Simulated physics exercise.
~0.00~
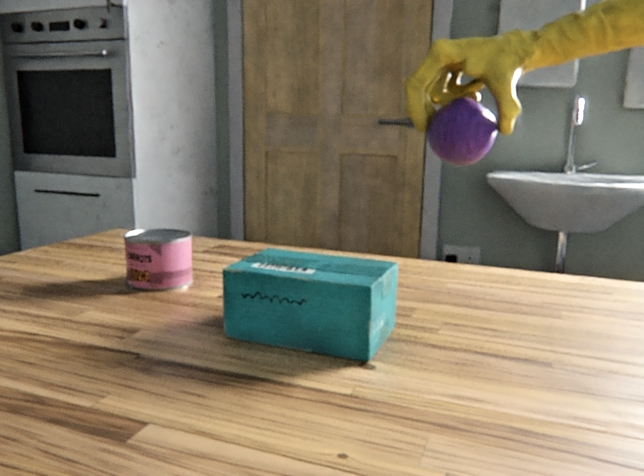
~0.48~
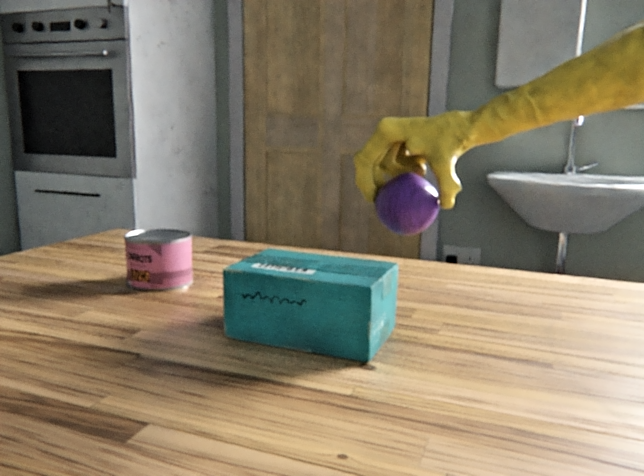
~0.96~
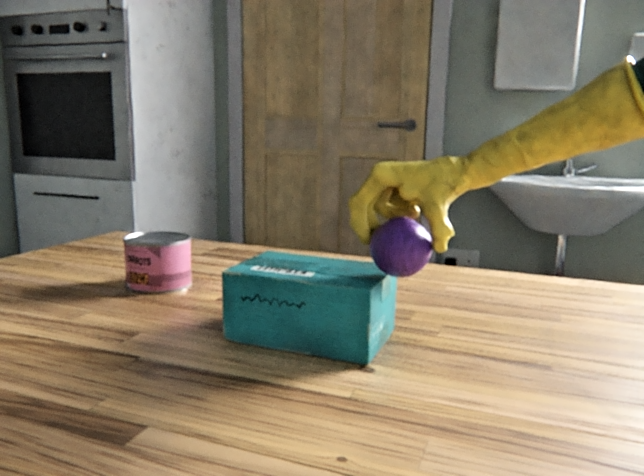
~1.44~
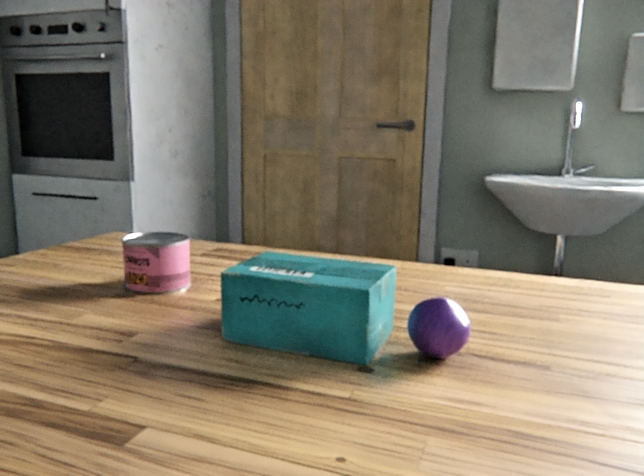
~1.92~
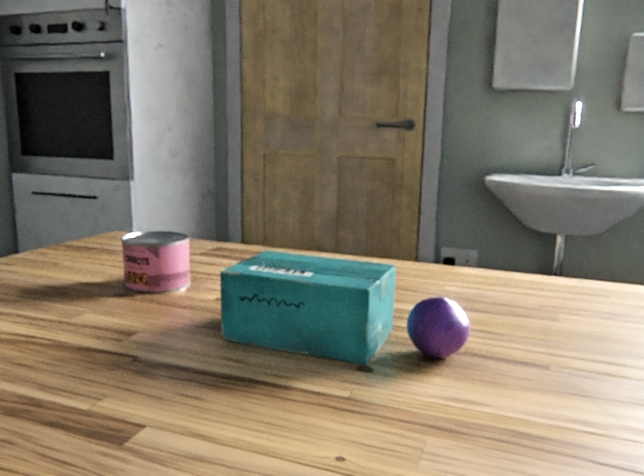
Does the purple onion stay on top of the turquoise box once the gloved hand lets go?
No, the pile comes apart. The onion falls off the right side of the box and ends up on the table beside it.
At the start, a hand in a yellow glove holds a round purple onion above a wooden table, where a turquoise box sits with a pink tub to its left. The hand moves left and down, bringing the onion toward the right end of the box. It lowers the onion to the box's top right edge. The onion then drops off the right side as the hand lets go and draws out of view. At the end, the onion lies still on the table just right of the box, while the box and the tub remain in place.
